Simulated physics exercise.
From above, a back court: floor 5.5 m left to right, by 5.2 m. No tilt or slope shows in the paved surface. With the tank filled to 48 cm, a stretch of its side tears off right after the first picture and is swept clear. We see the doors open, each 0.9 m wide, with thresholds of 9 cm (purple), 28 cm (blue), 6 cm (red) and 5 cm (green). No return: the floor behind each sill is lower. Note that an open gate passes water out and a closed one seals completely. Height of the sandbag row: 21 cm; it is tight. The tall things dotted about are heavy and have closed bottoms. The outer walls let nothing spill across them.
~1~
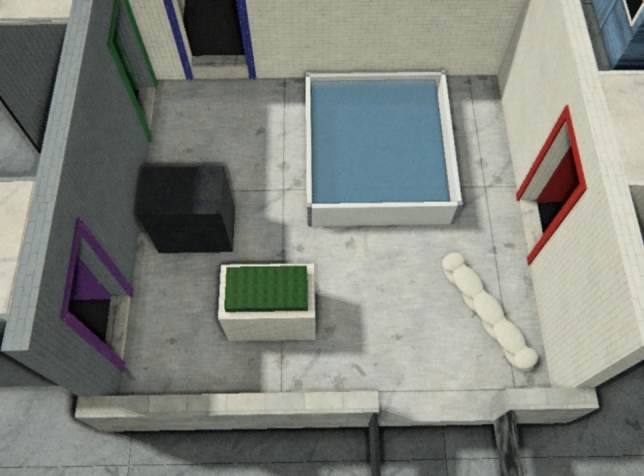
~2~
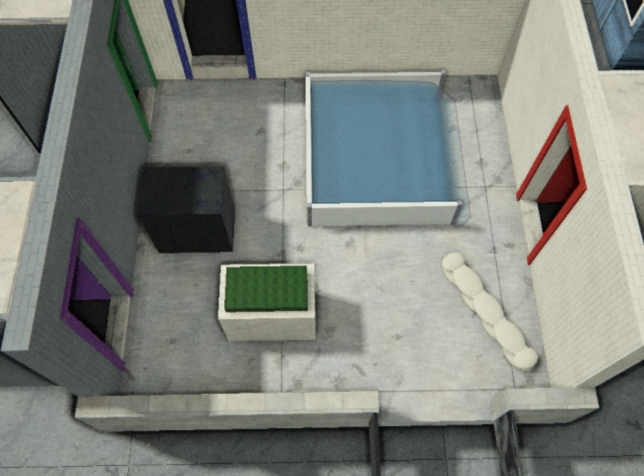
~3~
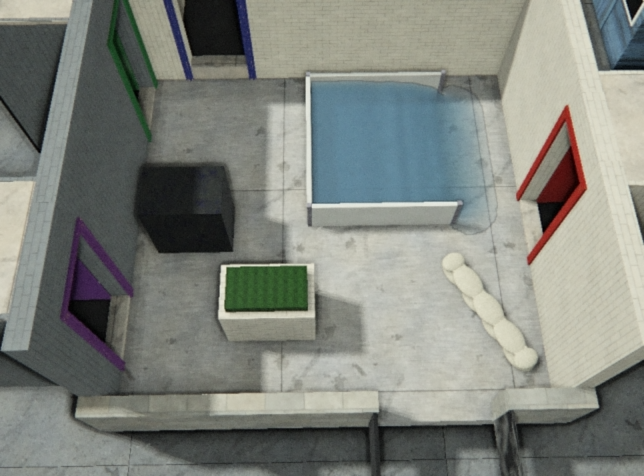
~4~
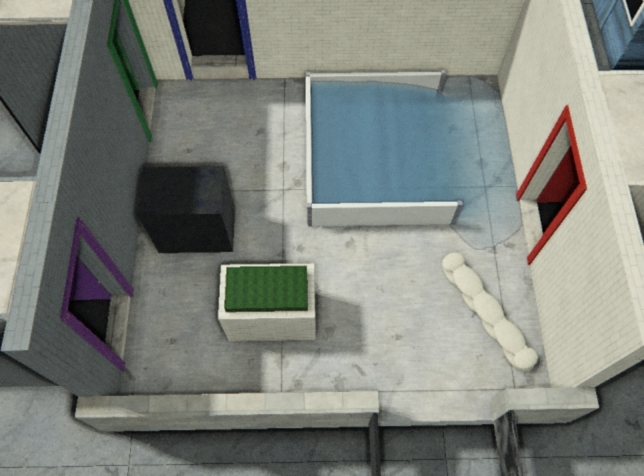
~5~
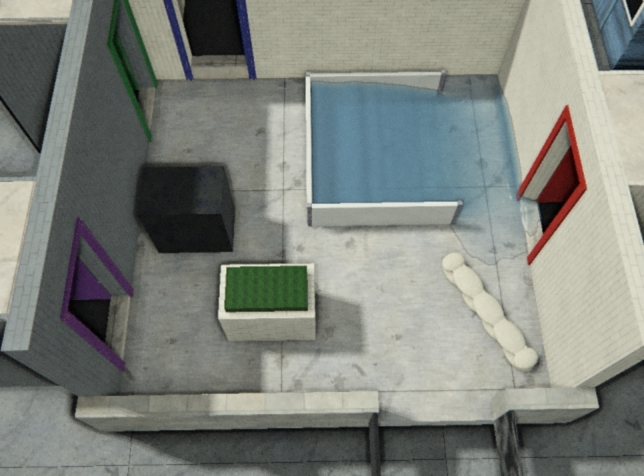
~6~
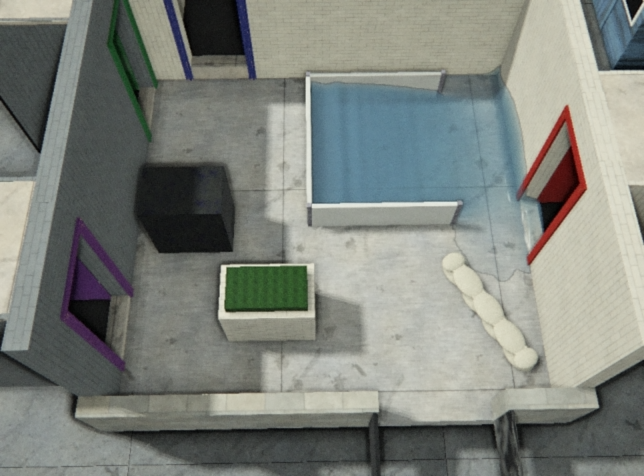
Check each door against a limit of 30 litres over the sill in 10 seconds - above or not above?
My prediction: Purple door: The inflow ends up lower than the cap; blue door: The inflow ends up lower than the cap; red door: The inflow ends up higher than the cap; green door: The inflow ends up higher than the cap.
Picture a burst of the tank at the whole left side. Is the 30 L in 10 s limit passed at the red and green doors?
Result: Red limit not passed, green limit passed.
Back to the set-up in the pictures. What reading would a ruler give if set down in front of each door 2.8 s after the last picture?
Depths: Purple door 0 cm, blue door 7 cm, red door 14 cm, green door 12 cm.
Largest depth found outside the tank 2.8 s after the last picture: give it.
About 29 cm at most.
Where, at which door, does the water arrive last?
The purple door.
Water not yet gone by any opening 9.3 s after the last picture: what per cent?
I'd put it at some 76 percent still there.
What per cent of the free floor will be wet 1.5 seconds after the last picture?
Wet share: About 20 %.
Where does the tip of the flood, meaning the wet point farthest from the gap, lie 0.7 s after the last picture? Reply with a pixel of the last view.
Point: Roughly (531, 331).
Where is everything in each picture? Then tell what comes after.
In the first picture, the tank at (379, 139) is whole and still, 48 cm deep.
In the second picture, the front is at a hidden place, 1.1 m from the gap at (444, 151); 0.3 m2 of floor is under water; 48 cm left at the back of the tank.
In the third picture, water pours out at (444, 152) and has run 1.3 m, to (458, 91); typically 8 cm deep outside, 48 cm at the tank's back.
In the fourth picture, the front is at (479, 84), 1.5 m from the gap at (444, 152); 2.5 m2 of floor is under water; 48 cm left at the back of the tank.
In the fifth picture, water pours out at (444, 152) and has run 1.9 m, to (496, 75); typically 9 cm deep outside, 48 cm at the tank's back.
In the sixth picture, the front is at (529, 265), 2.1 m from the gap at (444, 152); 3.1 m2 of floor is under water; 43 cm left at the back of the tank.
Then, 0.7 s after the last picture water covers 15 % of the floor and is deepest (42 cm) near (489, 75); purple door not reached, blue door not reached, red door 21 cm at the sill, 46 L in, green door not reached.
Then, 1.5 s after the last picture water covers 20 % of the floor and is deepest (38 cm) near (491, 84); purple door not reached, blue door not reached, red door 19 cm at the sill, 113 L in, green door not reached.
Then, 2.8 s after the last picture water covers 45 % of the floor and is deepest (29 cm) near (518, 331); purple door not reached, blue door 7 cm at the sill, 0 L in, red door 14 cm at the sill, 177 L in, green door 12 cm at the sill, 15 L in.
Then, 5.3 s after the last picture water covers 75 % of the floor and is deepest (16 cm) near (496, 191); purple door not reached, blue door 3 cm at the sill, 0 L in, red door 13 cm at the sill, 263 L in, green door 8 cm at the sill, 101 L in.
Then, 9.3 s after the last picture water covers 95 % of the floor and is deepest (12 cm) near (157, 80); purple door 4 cm at the sill, 0 L in, blue door 4 cm at the sill, 0 L in, red door 10 cm at the sill, 334 L in, green door 11 cm at the sill, 109 L in.
